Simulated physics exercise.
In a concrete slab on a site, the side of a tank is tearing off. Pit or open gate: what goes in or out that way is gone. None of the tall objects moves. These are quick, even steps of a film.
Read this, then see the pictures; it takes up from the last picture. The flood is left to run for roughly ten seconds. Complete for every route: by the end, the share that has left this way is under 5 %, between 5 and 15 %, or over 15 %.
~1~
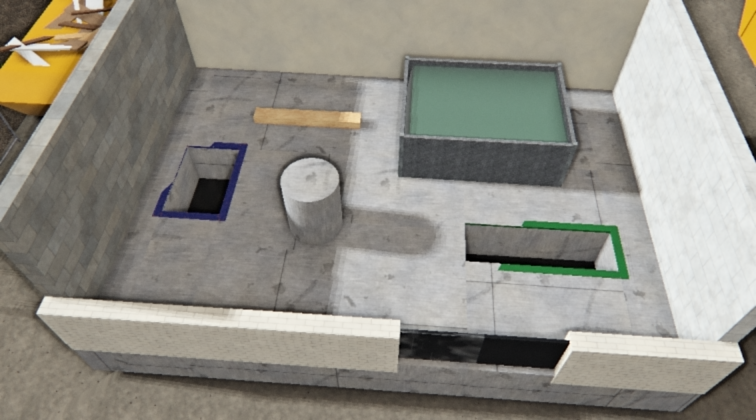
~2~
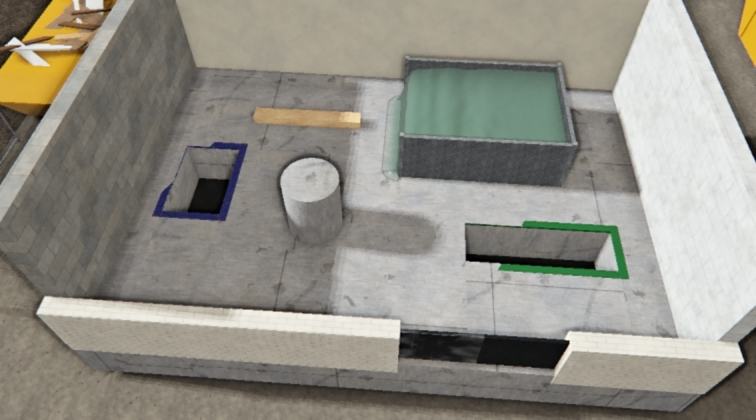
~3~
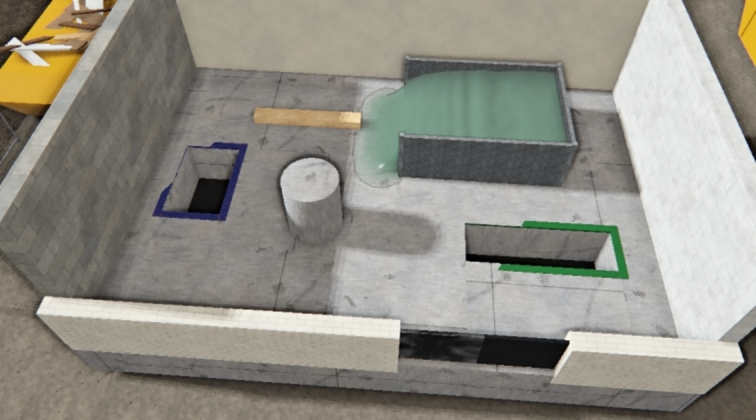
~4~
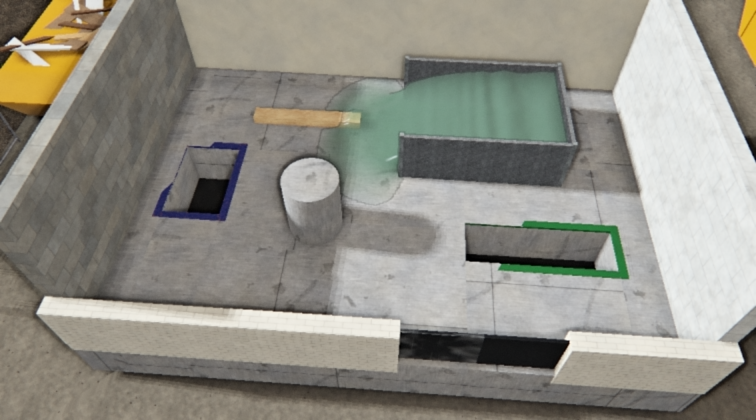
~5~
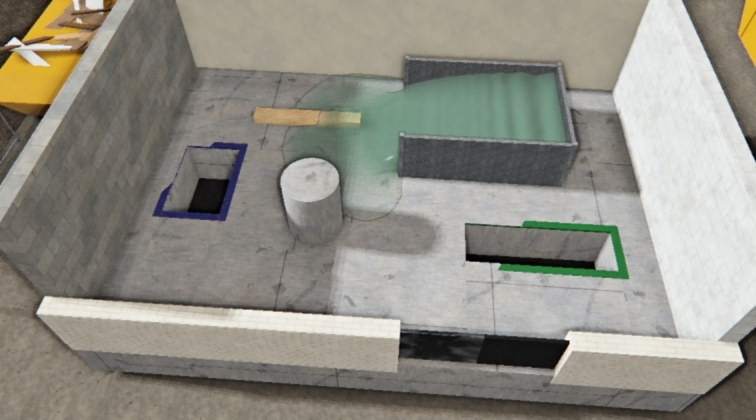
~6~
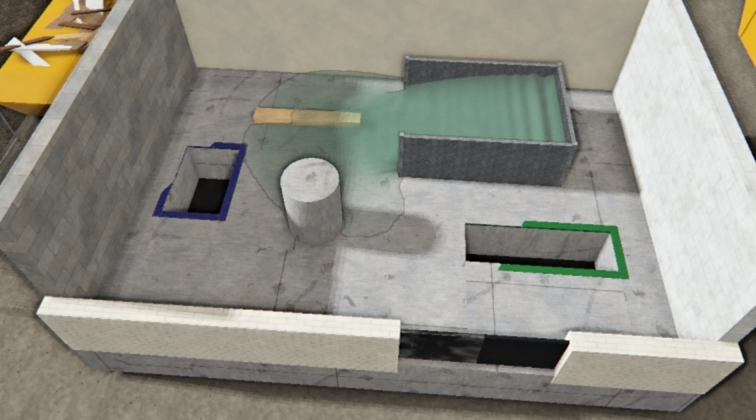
By the end, the share via the gate is under 5 %; the share via the blue pit is over 15 %; the share via the green pit is under 5 %.
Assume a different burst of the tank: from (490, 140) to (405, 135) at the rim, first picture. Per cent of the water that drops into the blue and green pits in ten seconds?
Per cent: Blue 20, green 30.
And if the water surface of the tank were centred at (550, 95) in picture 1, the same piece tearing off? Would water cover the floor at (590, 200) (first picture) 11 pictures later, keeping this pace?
Location check: Unreached.
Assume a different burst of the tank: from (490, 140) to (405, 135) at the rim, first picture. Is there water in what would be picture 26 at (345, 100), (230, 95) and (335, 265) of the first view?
Well, the first is missed by the spill, the next missed by the spill, the last hit by the spill.
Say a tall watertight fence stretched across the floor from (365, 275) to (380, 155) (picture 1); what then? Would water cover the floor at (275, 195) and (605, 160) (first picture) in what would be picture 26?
Going by the list, I'd say reached by the flood, then kept clear of the flood.
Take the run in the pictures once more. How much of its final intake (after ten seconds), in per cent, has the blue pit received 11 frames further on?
Result: 20 % of the ten-second total.
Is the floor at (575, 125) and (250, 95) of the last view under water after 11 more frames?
Taking them as listed, one is left untouched and the next is inundated.
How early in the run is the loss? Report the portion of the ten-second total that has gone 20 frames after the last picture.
Roughly 50 %.
A moment on, water covers 35 % of the floor; the gate 0 %, the blue pit 4 %, the green pit 0 %.
Next, water covers 45 % of the floor; the gate 0 %, the blue pit 12 %, the green pit 0 %.
Then, water covers 50 % of the floor; the gate 0 %, the blue pit 29 %, the green pit 0 %.
Later, water covers 70 % of the floor; the gate 0 %, the blue pit 47 %, the green pit 0 %.
In the end, water covers 85 % of the floor; the gate 0 %, the blue pit 56 %, the green pit 3 %.
